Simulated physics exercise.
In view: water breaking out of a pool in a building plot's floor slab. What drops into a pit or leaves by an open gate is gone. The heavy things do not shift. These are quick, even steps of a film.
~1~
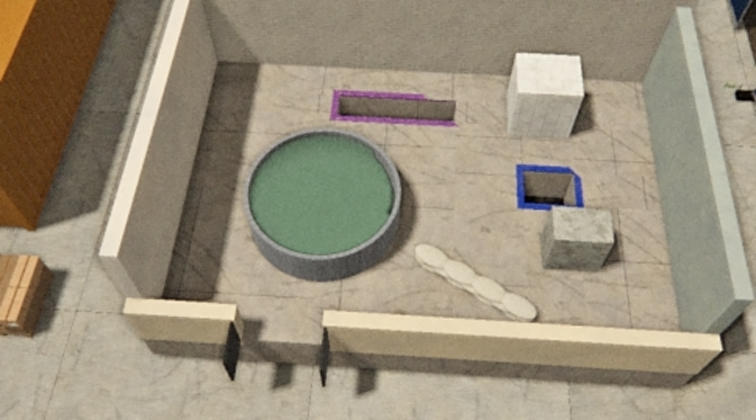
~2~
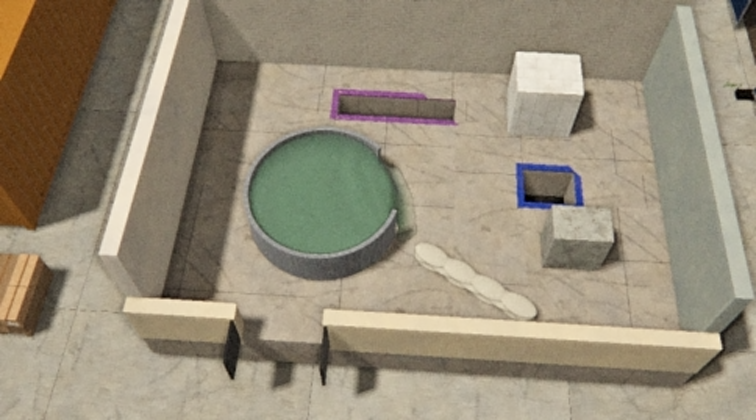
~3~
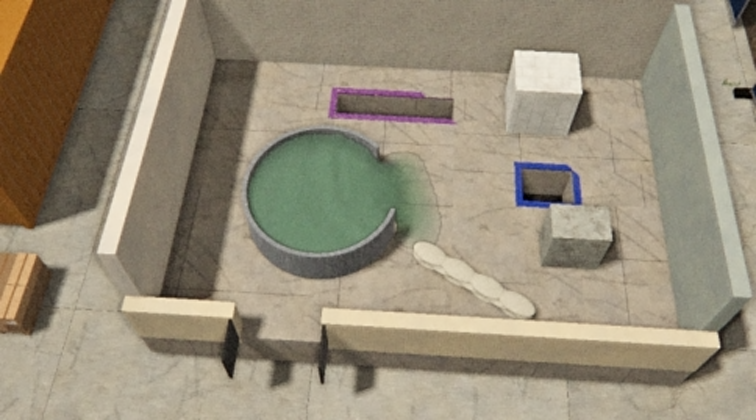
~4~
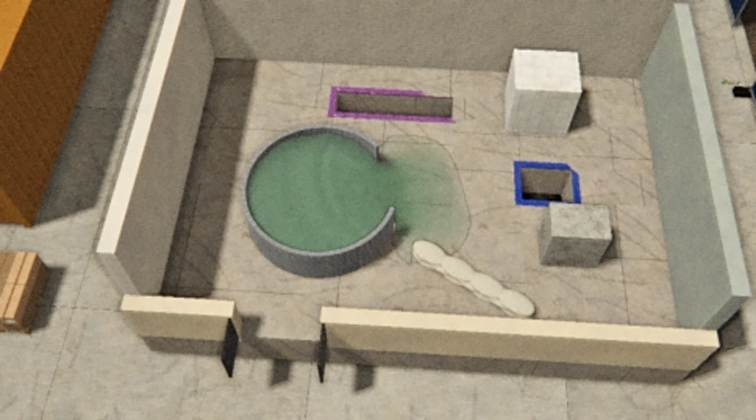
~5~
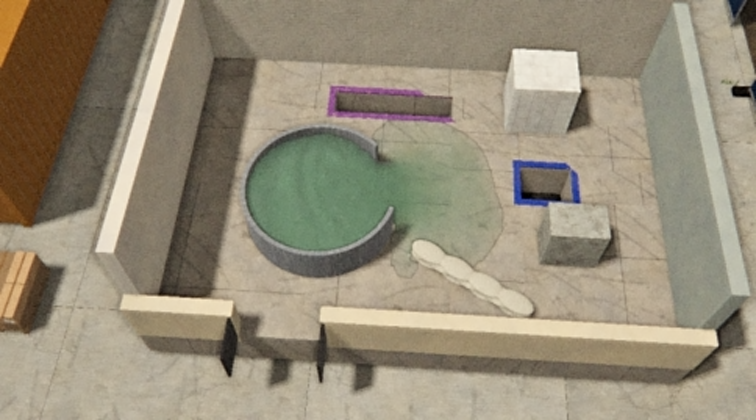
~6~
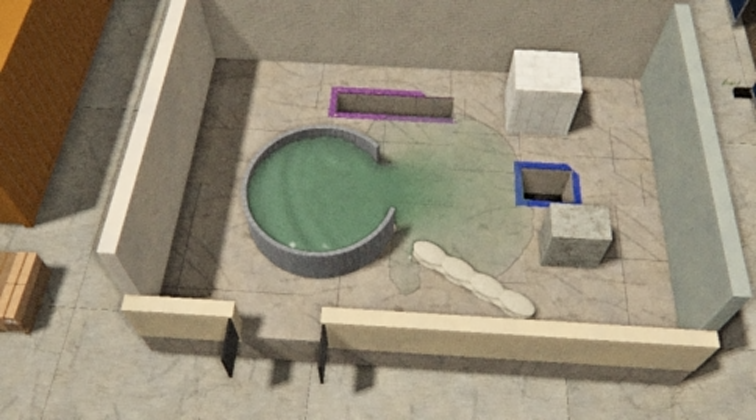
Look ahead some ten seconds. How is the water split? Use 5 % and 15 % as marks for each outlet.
One by one: The gate takes less than 5 %; the purple pit takes between 5 and 15 %; the blue pit takes more than 15 %.
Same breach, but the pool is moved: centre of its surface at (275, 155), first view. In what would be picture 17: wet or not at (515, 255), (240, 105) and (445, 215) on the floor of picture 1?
In turn: Under water, dry, under water.
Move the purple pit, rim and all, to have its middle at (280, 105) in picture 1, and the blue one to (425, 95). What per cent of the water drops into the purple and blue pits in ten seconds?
In per cent: Purple 2, blue 15.
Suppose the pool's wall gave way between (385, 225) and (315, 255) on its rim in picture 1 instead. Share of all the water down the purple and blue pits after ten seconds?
Per cent: Purple 4, blue 8.
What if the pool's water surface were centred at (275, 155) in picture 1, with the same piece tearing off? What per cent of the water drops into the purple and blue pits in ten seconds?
Per cent: Purple 30, blue 20.
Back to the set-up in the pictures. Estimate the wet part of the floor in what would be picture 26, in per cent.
About 55 per cent.
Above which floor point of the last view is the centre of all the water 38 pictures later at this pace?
Roughly at (477, 201).
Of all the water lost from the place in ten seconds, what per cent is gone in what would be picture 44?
Some 65 per cent.
A moment on, water covers 30 % of the floor; the gate 0 %, the purple pit 1 %, the blue pit 3 %.
Next, water covers 40 % of the floor; the gate 0 %, the purple pit 3 %, the blue pit 7 %.
Then, water covers 55 % of the floor; the gate 0 %, the purple pit 5 %, the blue pit 11 %.
Later, water covers 60 % of the floor; the gate 0 %, the purple pit 8 %, the blue pit 19 %.
In the end, water covers 75 % of the floor; the gate 0 %, the purple pit 12 %, the blue pit 30 %.
